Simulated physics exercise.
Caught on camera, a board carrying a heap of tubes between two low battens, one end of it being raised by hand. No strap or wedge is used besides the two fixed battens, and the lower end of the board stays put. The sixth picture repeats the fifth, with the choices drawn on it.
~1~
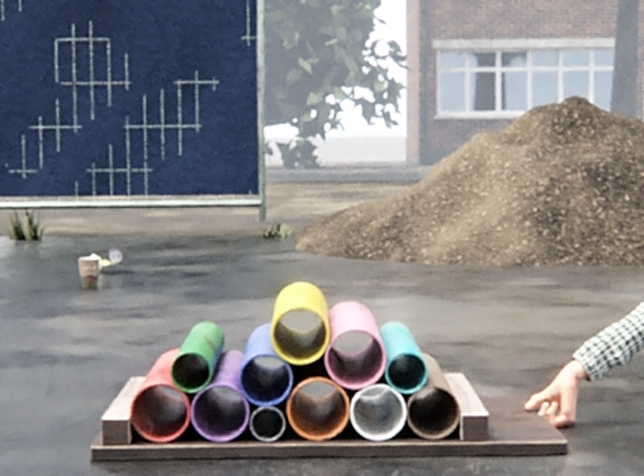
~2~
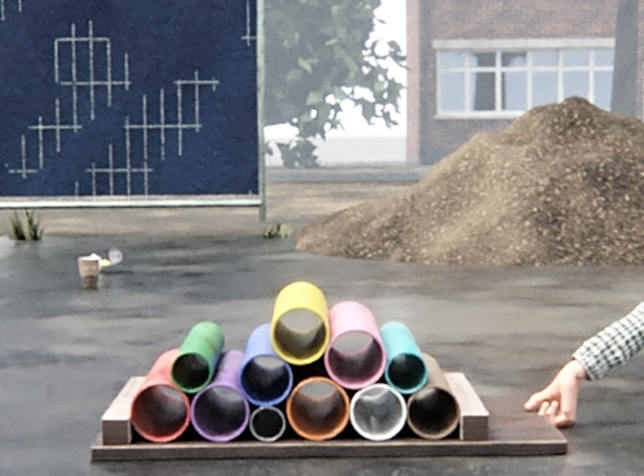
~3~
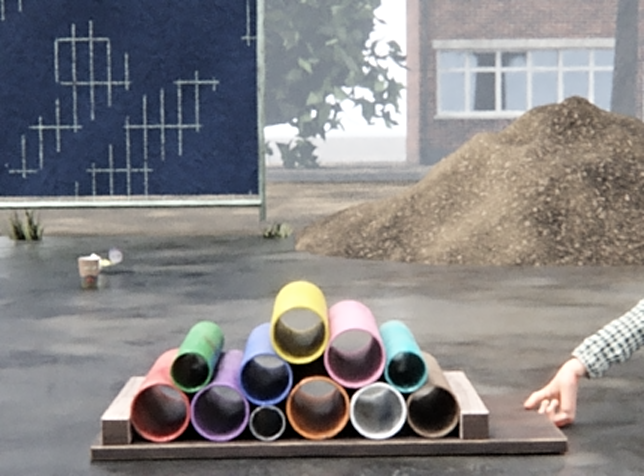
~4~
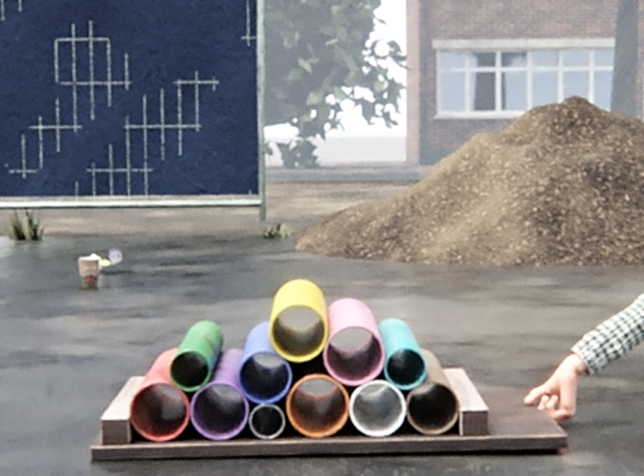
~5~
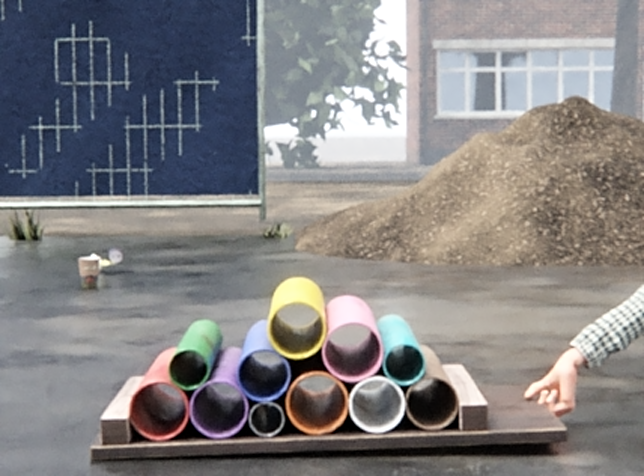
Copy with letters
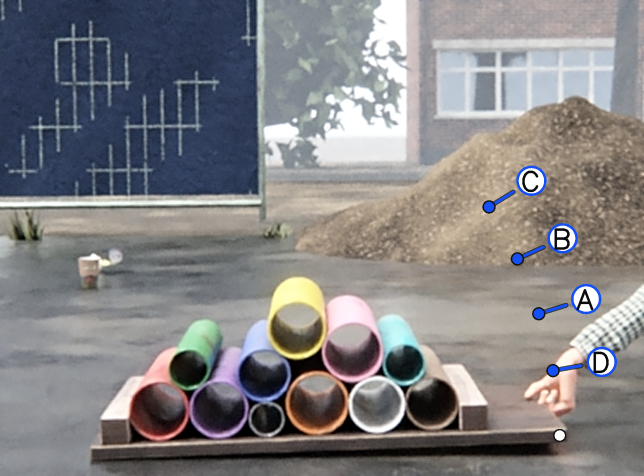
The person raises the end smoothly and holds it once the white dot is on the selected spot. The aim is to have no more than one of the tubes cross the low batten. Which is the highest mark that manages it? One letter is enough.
Stop at C.
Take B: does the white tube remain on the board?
Yes, with B.
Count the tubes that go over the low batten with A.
With A, none.
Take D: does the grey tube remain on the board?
Yes.
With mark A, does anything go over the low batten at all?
No, at A.
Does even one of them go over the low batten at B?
No.
On the marked copy, A at (539, 313); B at (518, 259); C at (489, 207); D at (553, 370); the white dot at (560, 435).
Following C. Soon after the start, board at 18°.
Later, board at 31°.
In the end, board at 31°, none over the low batten.
As for the rest, A none over the low batten; B none over the low batten; D none over the low batten.
